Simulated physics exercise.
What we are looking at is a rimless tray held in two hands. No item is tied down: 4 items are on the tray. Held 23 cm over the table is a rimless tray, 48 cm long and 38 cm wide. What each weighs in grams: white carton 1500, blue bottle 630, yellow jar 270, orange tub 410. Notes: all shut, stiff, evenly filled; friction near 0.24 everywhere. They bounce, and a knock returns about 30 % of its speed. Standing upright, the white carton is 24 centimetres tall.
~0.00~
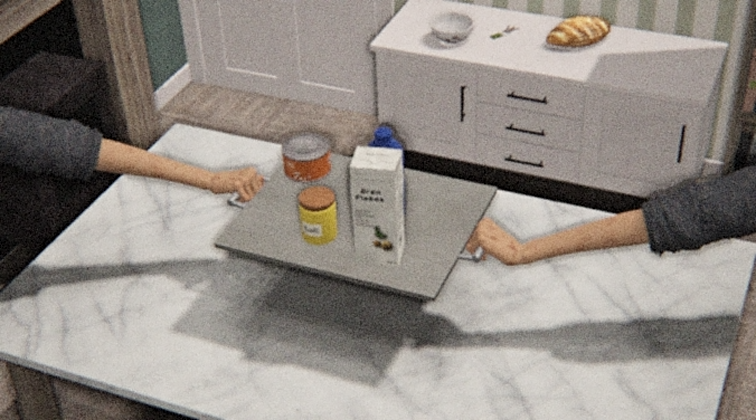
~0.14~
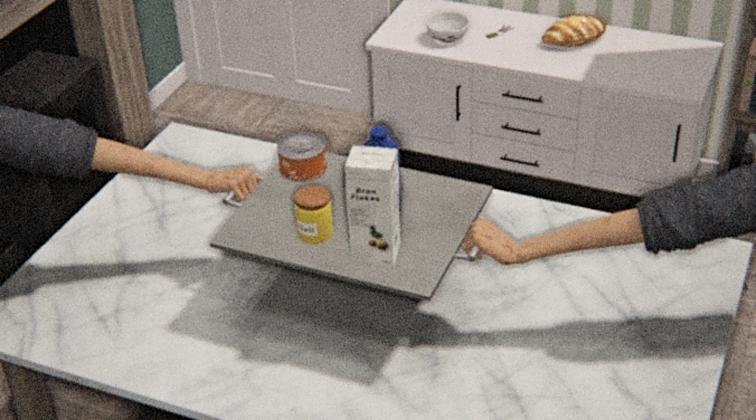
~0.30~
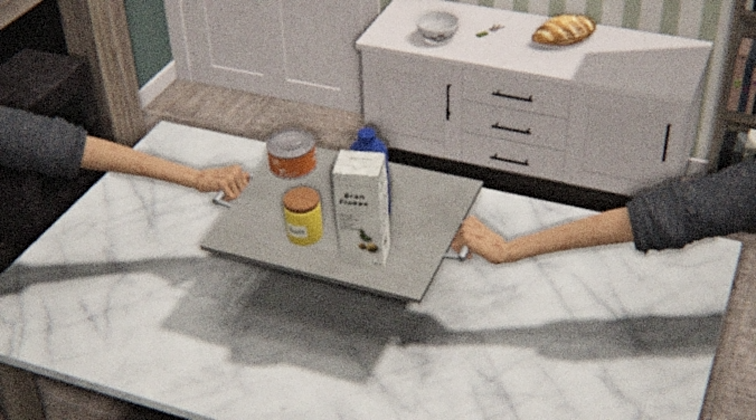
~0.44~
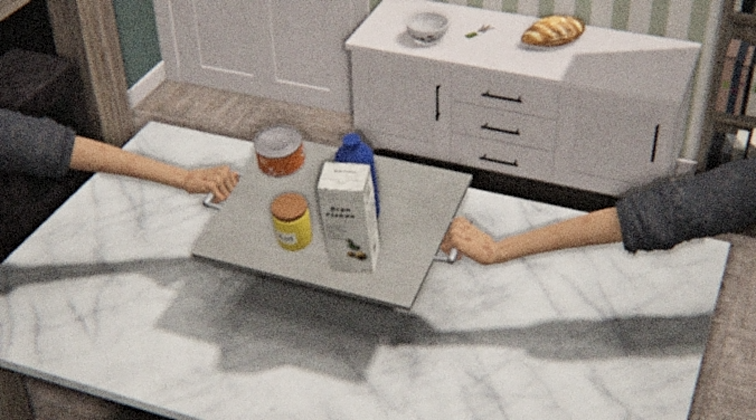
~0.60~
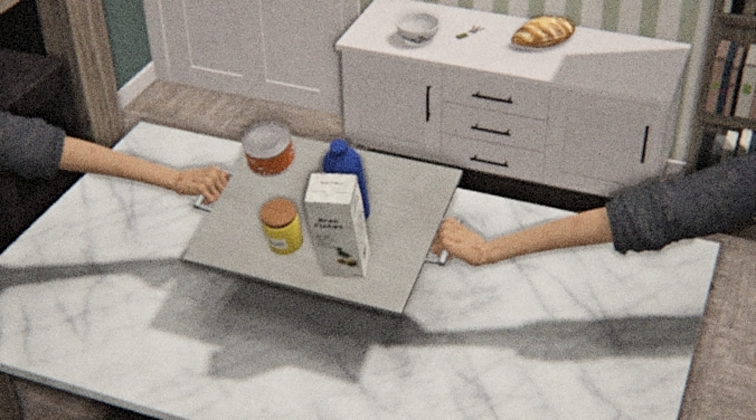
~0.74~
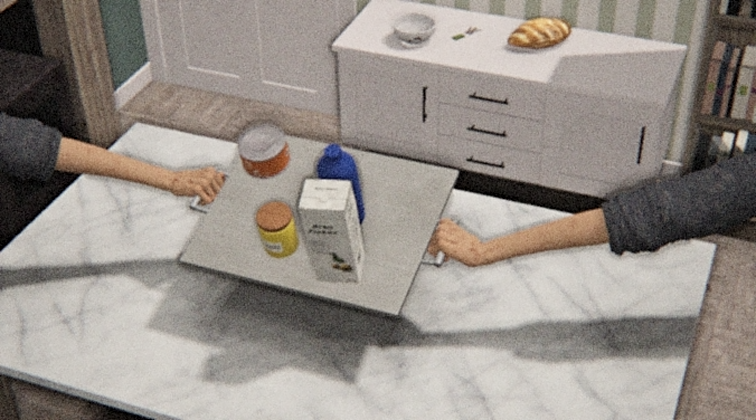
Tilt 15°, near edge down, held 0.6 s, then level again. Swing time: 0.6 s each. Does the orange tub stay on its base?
Holds.
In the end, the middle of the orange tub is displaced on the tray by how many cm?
About 16 cm.
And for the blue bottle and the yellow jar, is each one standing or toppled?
Well, the blue bottle holds steady, and the yellow jar tumbles down.
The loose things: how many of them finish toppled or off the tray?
Count: 2.
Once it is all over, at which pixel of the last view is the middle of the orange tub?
Near (236, 196).
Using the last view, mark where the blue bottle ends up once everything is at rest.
(309, 226).
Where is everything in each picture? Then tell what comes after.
Tray level; orange tub (307, 158); white carton (378, 208), in the first frame.
Tray level; yellow jar (314, 215); white carton (374, 207), in the second frame.
Tray tilted 3°, near edge down; yellow jar (303, 217), in the third frame.
Tray tilted 9°, near edge down; white carton (350, 219), in the fourth frame.
Tray tilted 14°, near edge down; yellow jar (282, 227); white carton (339, 227), in the fifth frame.
Tray tilted 15°, near edge down; orange tub (264, 152), in the sixth frame.
By 1.14 s, tray tilted 15°, near edge down; orange tub 5 cm from its spot near (256, 166); white carton 7 cm from its spot; blue bottle 6 cm from its spot.
By 1.44 s, tray tilted 13°, near edge down; white carton now off the tray; orange tub 11 cm from its spot near (244, 186); blue bottle 13 cm from its spot.
By 1.54 s, tray tilted 10°, near edge down; yellow jar now off the tray; orange tub 14 cm from its spot near (240, 193); blue bottle 16 cm from its spot.
By 1.74 s, tray tilted 2°, near edge down; orange tub 16 cm from its spot near (236, 197); blue bottle 19 cm from its spot.
When it is over (2.4 s), off the tray and tipped over, white carton and yellow jar; not toppled but over 5 cm from the start, blue bottle and orange tub. End places, in pixels of the last picture, orange tub near (237, 196).
